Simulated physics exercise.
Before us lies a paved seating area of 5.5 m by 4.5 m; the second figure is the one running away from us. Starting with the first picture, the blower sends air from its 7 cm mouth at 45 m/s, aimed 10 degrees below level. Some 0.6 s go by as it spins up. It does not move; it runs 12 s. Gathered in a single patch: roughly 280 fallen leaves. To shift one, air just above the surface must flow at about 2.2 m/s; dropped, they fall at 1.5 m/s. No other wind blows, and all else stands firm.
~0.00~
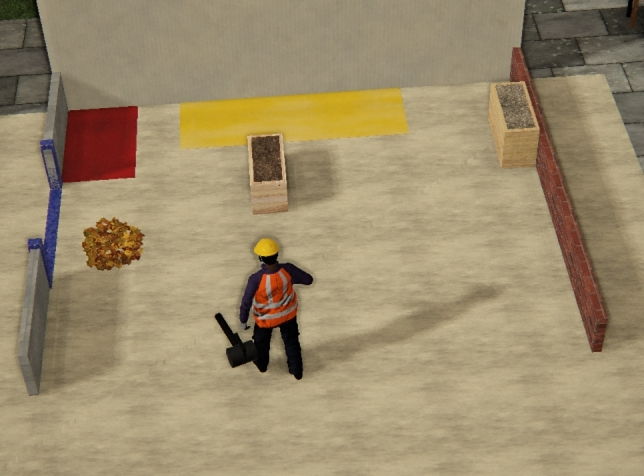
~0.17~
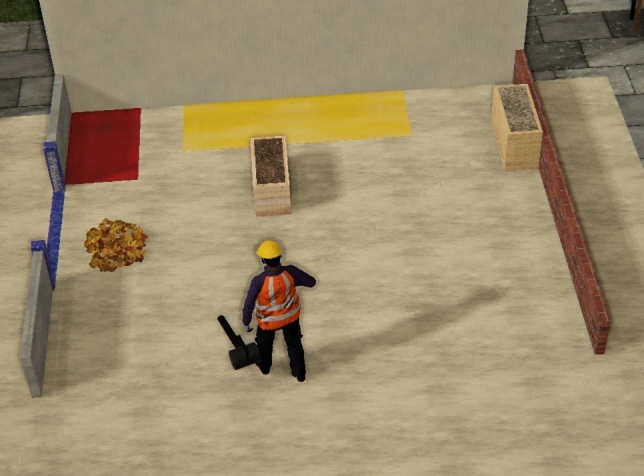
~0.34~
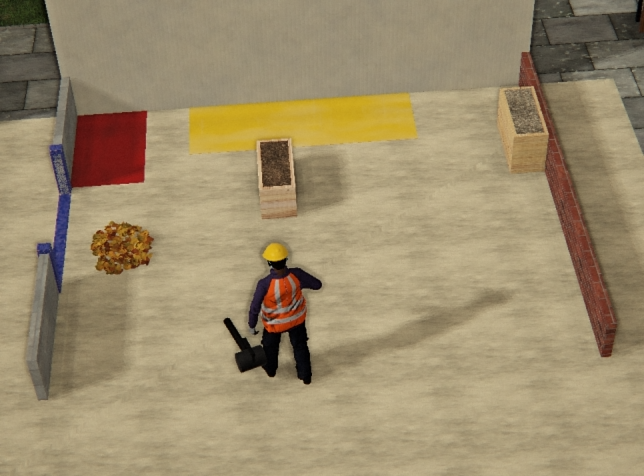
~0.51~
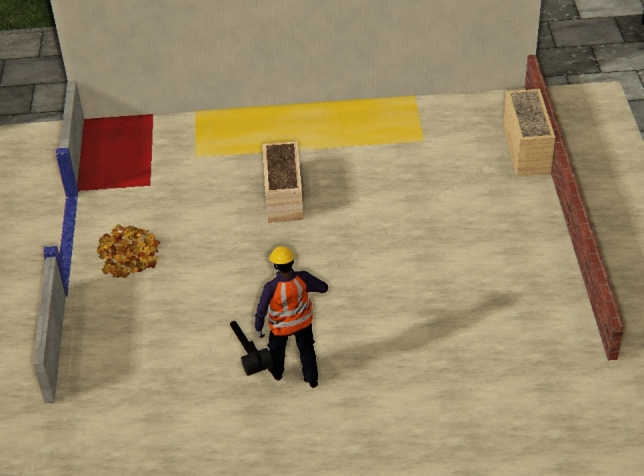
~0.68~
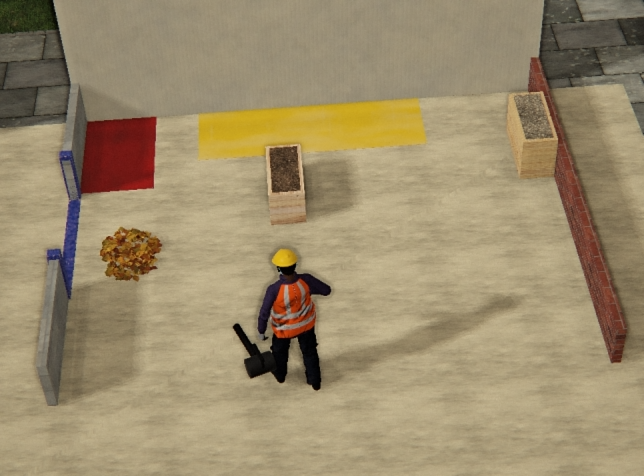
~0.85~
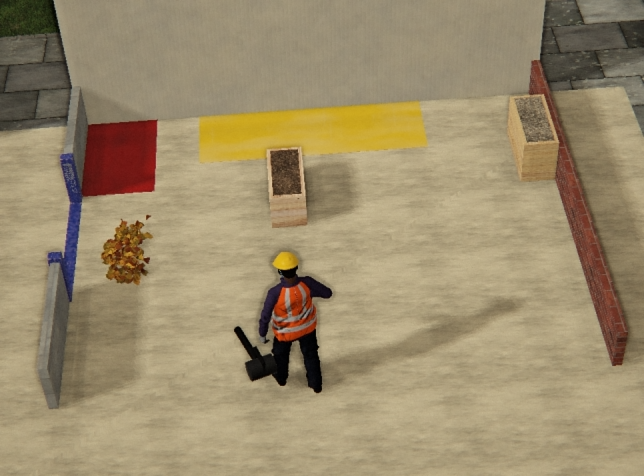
Fallen leaves lying still in a heap on a paved seating area, then beginning to shift and spread beside a motionless worker holding a blower.
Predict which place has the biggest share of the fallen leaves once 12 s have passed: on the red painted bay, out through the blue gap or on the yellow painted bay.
Blue.
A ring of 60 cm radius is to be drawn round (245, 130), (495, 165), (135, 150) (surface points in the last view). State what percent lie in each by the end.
In turn about 0 %, 0 %, 15 %.
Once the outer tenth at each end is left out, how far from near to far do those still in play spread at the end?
I'd put it at around 2.0 m.
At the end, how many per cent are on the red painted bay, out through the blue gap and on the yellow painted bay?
About 30 % red, 50 % blue and 0 % yellow.
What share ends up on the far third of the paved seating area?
It comes out near 30 in a hundred.
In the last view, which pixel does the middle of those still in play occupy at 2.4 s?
Roughly pixel (78, 207).
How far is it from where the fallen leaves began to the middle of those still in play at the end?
The middle ends up about 1.4 m from the start.
After 2.4 s, 0 % are on the yellow painted bay, 35 % out through the blue gap and 29 % on the red painted bay; the middle of those still in play is near (78, 207); 12 % have settled or left.
After 3.8 s, 0 % are on the yellow painted bay, 46 % out through the blue gap and 29 % on the red painted bay; the middle of those still in play is near (76, 200); 24 % have settled or left.
After 6.6 s, 0 % are on the yellow painted bay, 51 % out through the blue gap and 29 % on the red painted bay; the middle of those still in play is near (73, 200); 39 % have settled or left.
After 12.0 s, at the end, 0 % are on the yellow painted bay, 54 % out through the blue gap and 29 % on the red painted bay; the middle of those still in play is near (73, 200).
